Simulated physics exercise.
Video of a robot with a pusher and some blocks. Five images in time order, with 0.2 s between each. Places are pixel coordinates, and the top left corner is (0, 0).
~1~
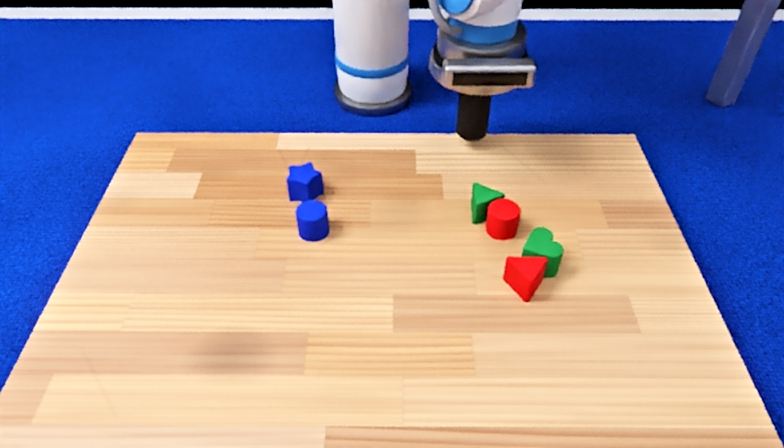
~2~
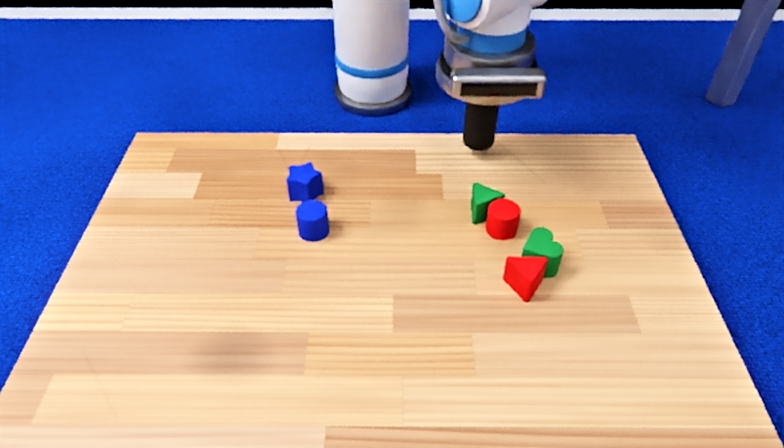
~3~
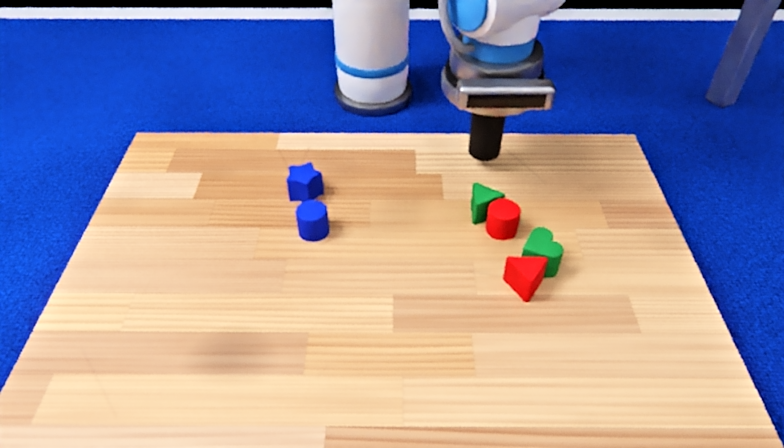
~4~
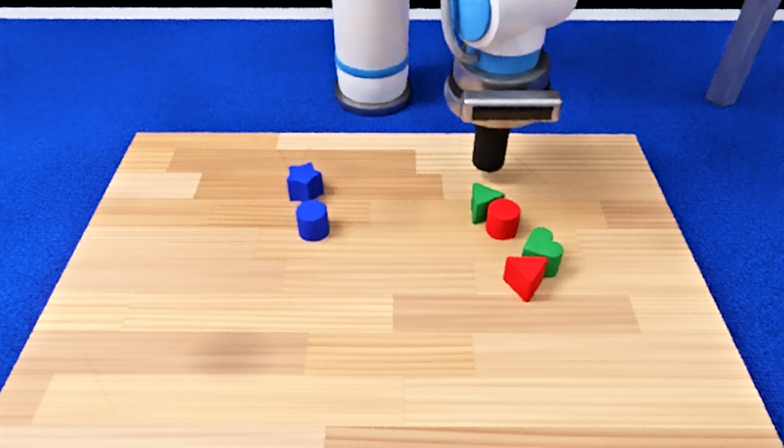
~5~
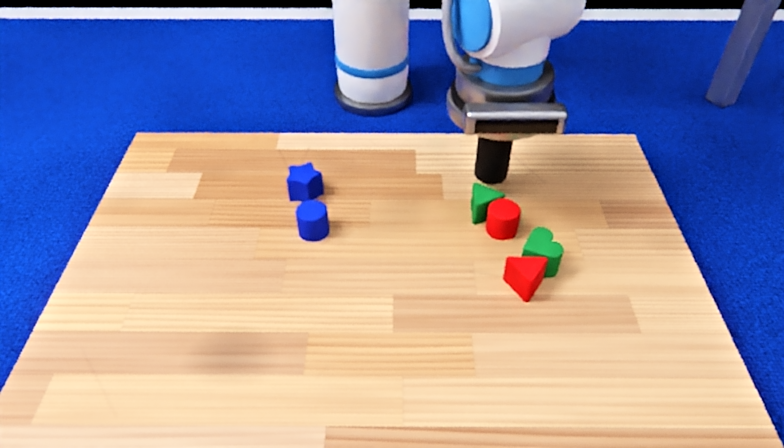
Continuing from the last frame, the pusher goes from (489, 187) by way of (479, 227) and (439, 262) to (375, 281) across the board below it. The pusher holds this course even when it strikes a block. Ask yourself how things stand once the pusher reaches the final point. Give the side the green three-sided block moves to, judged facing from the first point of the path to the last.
The shift is to the left of that direction.
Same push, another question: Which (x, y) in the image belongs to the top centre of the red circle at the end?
So, by the moment the path ends, you'll find the top centre of the red circle at (510, 224).
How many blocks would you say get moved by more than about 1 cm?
Blocks that move over 1 cm: Two.
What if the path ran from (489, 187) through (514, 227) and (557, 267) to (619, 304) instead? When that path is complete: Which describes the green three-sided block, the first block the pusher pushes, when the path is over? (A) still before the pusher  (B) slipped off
(B)
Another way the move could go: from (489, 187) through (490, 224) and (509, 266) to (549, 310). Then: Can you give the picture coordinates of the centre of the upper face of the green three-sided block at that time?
Roughly at (470, 227).
On the path given first. One third of the way, pusher at (480, 216); green three-sided block at (471, 225), turned 15° anticlockwise; red circle at (510, 222).
Two thirds of the way, pusher at (439, 251); green three-sided block at (435, 264), turned 30° anticlockwise; red circle at (510, 224).
At the end, pusher at (374, 269); green three-sided block at (426, 273), turned 55° anticlockwise; red circle at (510, 224); red three-sided block not moved.
